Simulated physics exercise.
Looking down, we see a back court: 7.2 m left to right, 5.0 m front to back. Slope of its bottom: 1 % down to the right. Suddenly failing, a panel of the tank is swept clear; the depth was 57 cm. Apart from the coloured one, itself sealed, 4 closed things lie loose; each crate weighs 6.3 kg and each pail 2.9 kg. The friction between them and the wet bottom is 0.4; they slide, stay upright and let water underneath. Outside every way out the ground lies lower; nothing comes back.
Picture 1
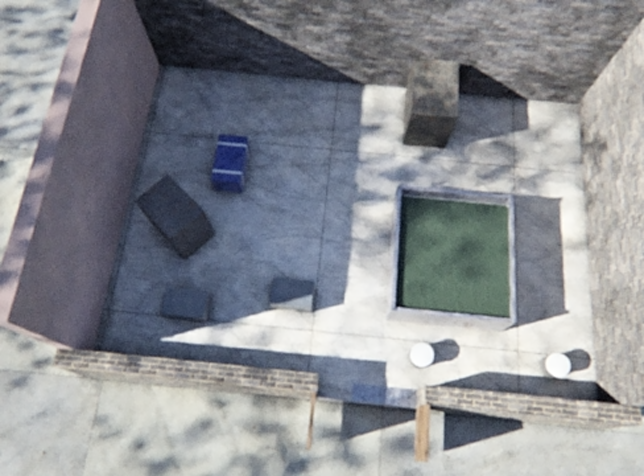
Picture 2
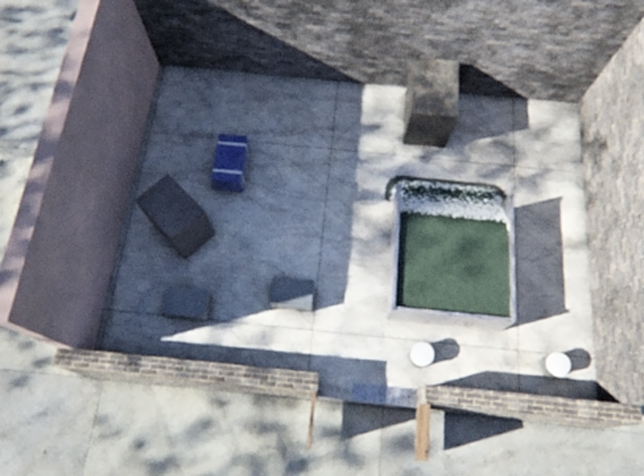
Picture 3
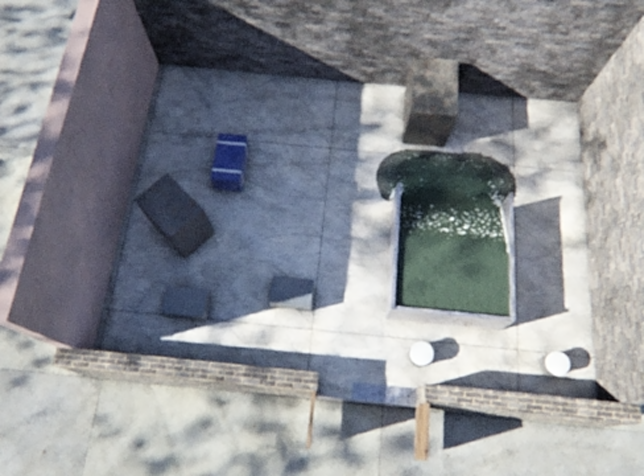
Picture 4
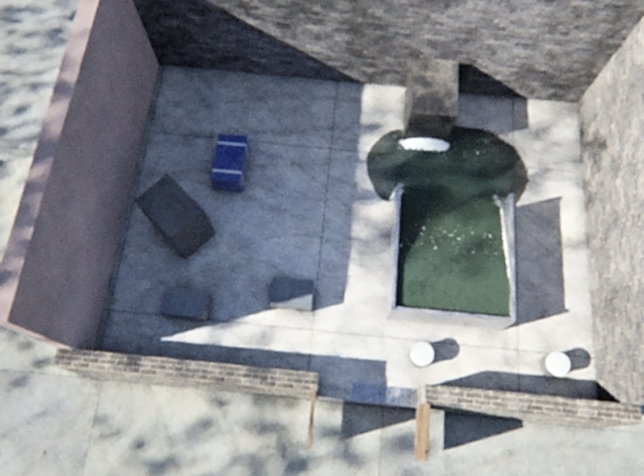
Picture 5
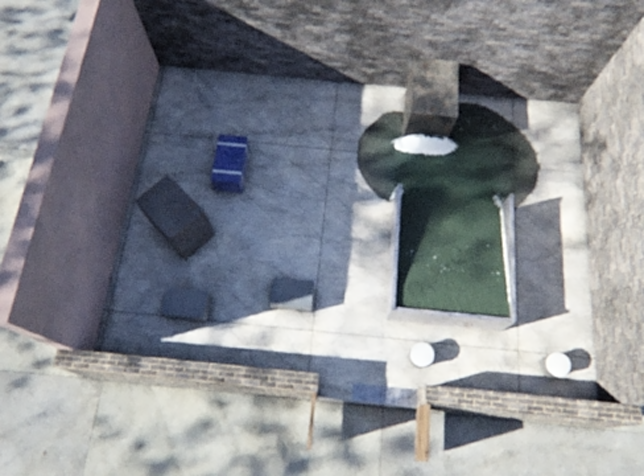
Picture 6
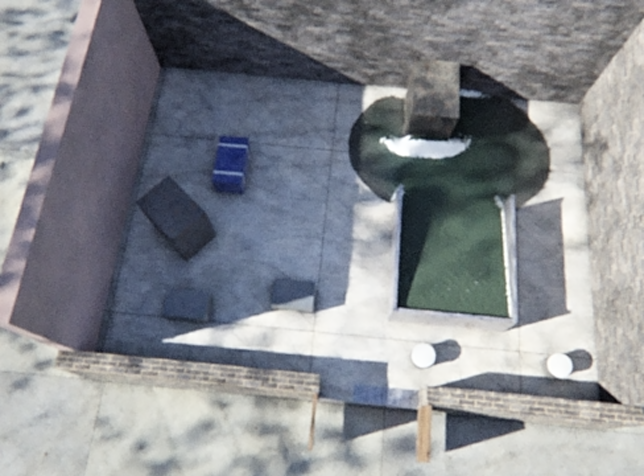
A square tank of dark green water stands right of centre in a walled back court seen from above, with a grey block behind it and two white round objects in front. A blue trunk with pale bands and several dark grey boxes lie on the left. The tank's far side gives way, and water pours out in a widening round pool that foams white around the block, while everything else and the camera stay still.
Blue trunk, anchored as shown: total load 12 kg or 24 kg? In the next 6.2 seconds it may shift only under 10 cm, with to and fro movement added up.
24 kg.
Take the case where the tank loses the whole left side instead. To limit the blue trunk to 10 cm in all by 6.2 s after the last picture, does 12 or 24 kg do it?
So both picks fail.
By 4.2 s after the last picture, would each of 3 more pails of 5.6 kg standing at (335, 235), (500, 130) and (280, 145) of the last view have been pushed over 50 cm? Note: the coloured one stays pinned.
In the given order, I'd say smaller, greater, greater.
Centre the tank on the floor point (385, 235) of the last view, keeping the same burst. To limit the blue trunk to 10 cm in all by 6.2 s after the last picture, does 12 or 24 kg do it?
Result, then: Both fail.
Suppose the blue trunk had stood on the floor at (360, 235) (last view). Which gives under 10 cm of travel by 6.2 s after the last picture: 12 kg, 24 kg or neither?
Lab note - result: Lighter mass suffices.
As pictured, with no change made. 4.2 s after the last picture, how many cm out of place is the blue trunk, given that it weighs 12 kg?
About 50 cm off its spot.
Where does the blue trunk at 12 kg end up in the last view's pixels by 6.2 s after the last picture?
About pixel (212, 191).
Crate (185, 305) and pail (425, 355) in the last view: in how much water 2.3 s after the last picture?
About 0 and 0 cm.
Then, 0.6 s after the last picture the blue trunk would be 0 cm from its start with 12 kg and 0 cm from its start with 24 kg; 0 cm of water round it then.
Then, 2.3 s after the last picture the blue trunk would be 5 cm from its start with 12 kg and 0 cm from its start with 24 kg; 4 cm of water round it then.
Then, 4.2 s after the last picture the blue trunk would be 48 cm from its start with 12 kg and 0 cm from its start with 24 kg; 3 cm of water round it then.
Then, 6.2 s after the last picture the blue trunk would be 60 cm from its start with 12 kg and 0 cm from its start with 24 kg; 4 cm of water round it then.
